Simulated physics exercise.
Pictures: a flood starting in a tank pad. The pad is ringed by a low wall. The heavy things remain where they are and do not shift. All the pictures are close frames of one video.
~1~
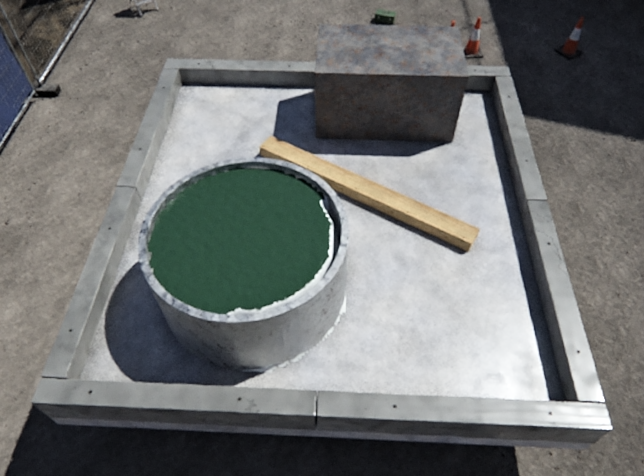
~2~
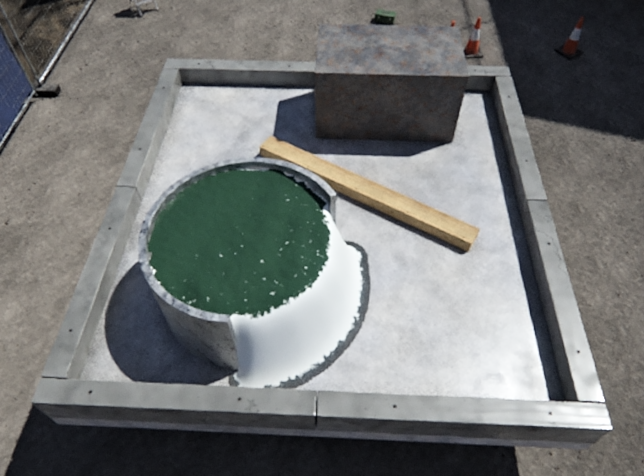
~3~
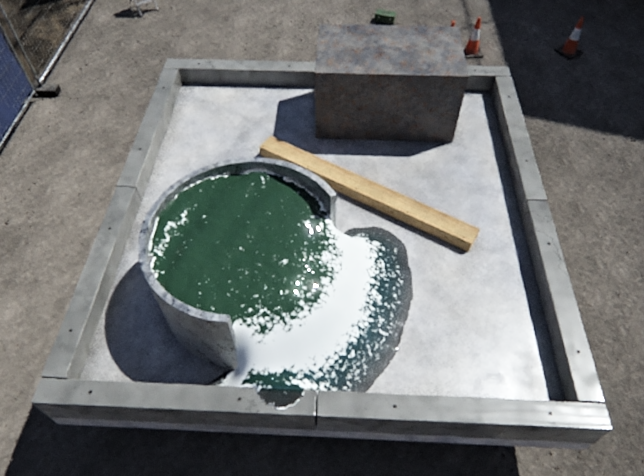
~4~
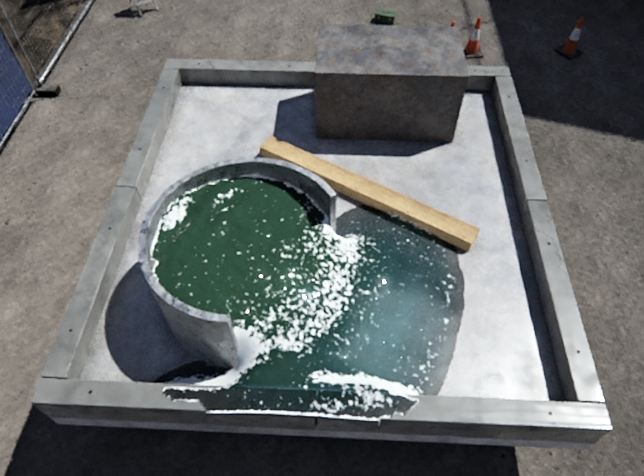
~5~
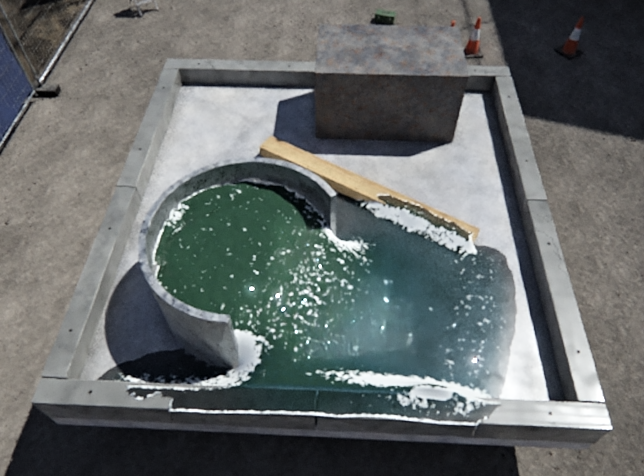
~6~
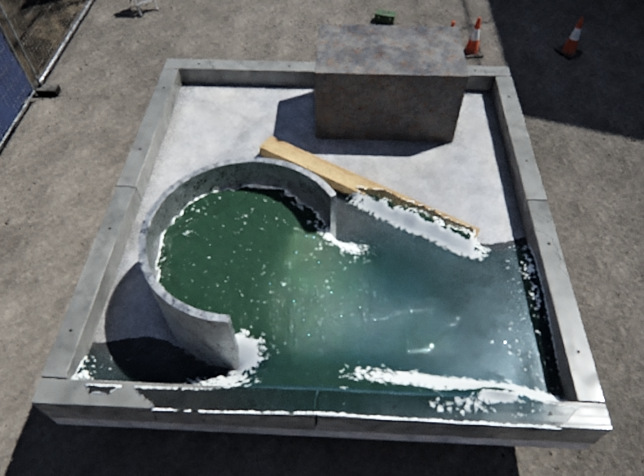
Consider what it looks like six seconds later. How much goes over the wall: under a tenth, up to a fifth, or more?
The loss goes past a fifth.
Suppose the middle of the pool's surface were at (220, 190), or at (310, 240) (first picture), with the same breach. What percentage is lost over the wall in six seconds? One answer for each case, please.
Roughly 18 per cent, then roughly 28 per cent.
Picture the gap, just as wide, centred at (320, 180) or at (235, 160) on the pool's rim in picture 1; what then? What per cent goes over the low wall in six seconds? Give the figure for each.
4 and 18 %.
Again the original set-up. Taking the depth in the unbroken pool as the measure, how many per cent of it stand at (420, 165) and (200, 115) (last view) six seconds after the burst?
Close to 10 per cent for the first and close to 14 per cent for the second.
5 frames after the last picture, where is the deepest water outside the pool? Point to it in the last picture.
Deepest spot: Around (538, 324).
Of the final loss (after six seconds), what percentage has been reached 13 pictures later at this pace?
90 per cent.
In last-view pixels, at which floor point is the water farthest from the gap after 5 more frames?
The farthest point of the front sits at (499, 155).
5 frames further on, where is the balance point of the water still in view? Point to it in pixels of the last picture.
I'd point to (349, 312).
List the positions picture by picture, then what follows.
Still water in the round pool at (246, 235), in the first picture.
The front is at (237, 383), out from the gap at (326, 312), in the second picture.
The front is at (383, 236), out from the gap at (326, 313), in the third picture.
Water pours out at (326, 317) and has run to a hidden place, in the fourth picture.
The front is at a hidden place, out from the gap at (326, 318), in the fifth picture.
Water pours out at (326, 318) and has run to (525, 245), in the sixth picture.
A moment on, water covers 40 % of the floor; the low wall has let 5 % over.
Next, water covers 40 % of the floor; the low wall has let 9 % over.
Then, water covers 60 % of the floor; the low wall has let 22 % over.
Later, water covers 75 % of the floor; the low wall has let 25 % over.
In the end, water covers 80 % of the floor; the low wall has let 25 % over.
